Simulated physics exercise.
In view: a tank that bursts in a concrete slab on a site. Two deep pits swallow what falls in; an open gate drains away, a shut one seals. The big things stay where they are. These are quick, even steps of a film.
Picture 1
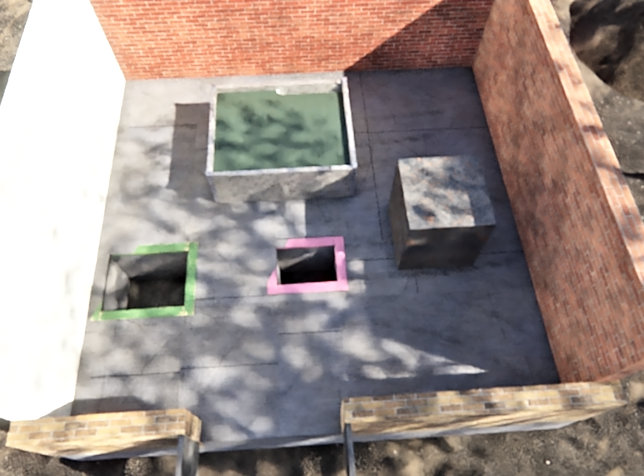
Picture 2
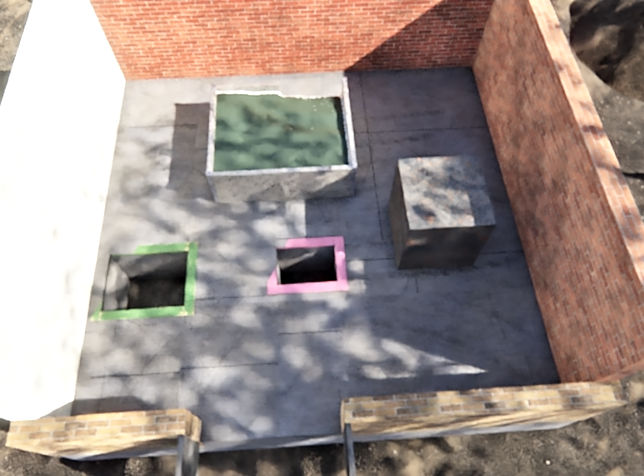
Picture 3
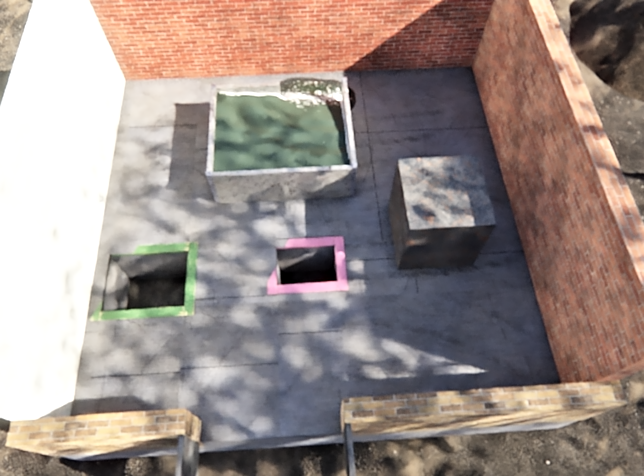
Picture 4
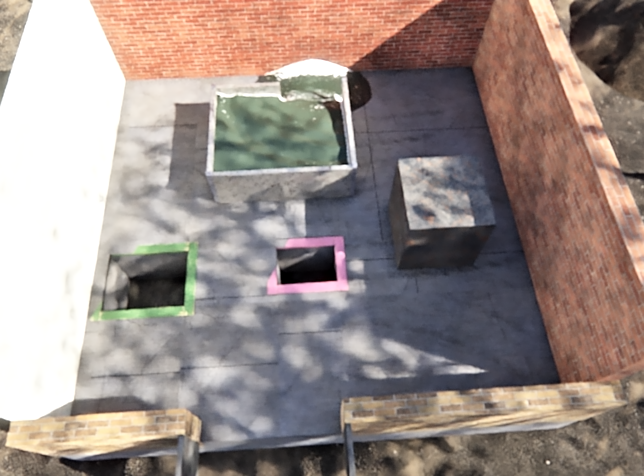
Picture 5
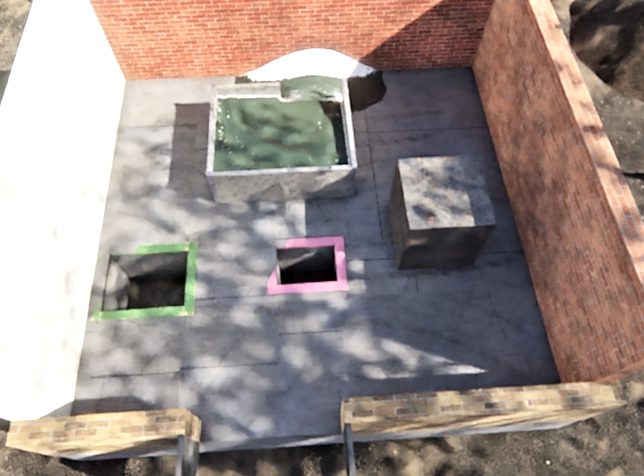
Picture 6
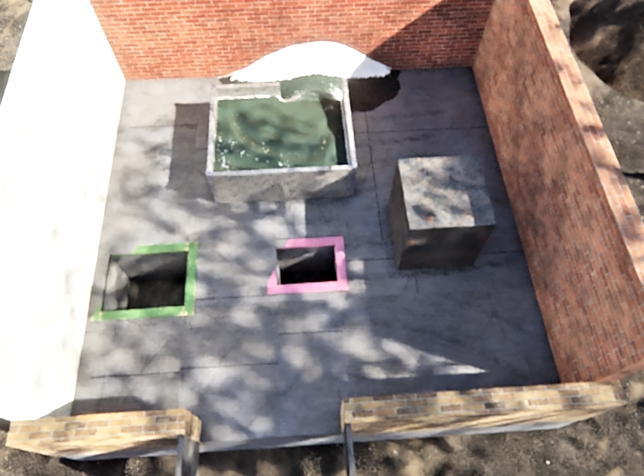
In the video, an open tank of green water stands still on a concrete slab enclosed by walls, then its surface ripples and lowers slightly as water pours out the far side and spreads beside the brick wall.
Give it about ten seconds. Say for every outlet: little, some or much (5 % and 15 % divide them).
The gate takes not even 5 %; the green pit takes above 15 %; the pink pit takes from 5 to 15 %.
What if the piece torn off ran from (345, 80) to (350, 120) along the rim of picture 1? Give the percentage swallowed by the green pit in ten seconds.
Roughly, in per cent: Green 6.
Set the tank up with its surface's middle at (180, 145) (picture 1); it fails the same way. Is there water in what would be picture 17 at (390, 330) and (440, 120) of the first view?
One after the other: Free of water, flooded.
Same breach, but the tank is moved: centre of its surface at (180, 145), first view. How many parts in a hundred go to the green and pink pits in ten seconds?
Roughly, in per cent: Green 10, pink 4.
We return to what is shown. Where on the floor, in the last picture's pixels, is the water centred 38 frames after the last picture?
Roughly at (326, 178).
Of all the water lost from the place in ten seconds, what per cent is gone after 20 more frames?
Some 5 per cent.
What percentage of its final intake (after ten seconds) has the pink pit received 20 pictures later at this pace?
I make it 0 per cent.
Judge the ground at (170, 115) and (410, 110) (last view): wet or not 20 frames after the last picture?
One after the other: Awash, awash.
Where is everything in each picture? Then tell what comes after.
Still water in the open tank at (281, 129), in the first picture.
The front is at a hidden place, out from the gap on the open tank's far side, in the second picture.
Water pours out on the open tank's far side and has run to a hidden place, in the third picture.
Water pours out on the open tank's far side and has run to (353, 73), in the fourth picture.
The front is at (378, 72), out from the gap on the open tank's far side, in the fifth picture.
Water pours out on the open tank's far side and has run to (396, 71), in the sixth picture.
A moment on, water covers 15 % of the floor; the gate 0 %, the green pit 0 %, the pink pit 0 %.
Next, water covers 25 % of the floor; the gate 0 %, the green pit 0 %, the pink pit 0 %.
Then, water covers 45 % of the floor; the gate 0 %, the green pit 1 %, the pink pit 0 %.
Later, water covers 75 % of the floor; the gate 0 %, the green pit 8 %, the pink pit 1 %.
In the end, water covers 95 % of the floor; the gate 2 %, the green pit 17 %, the pink pit 7 %.
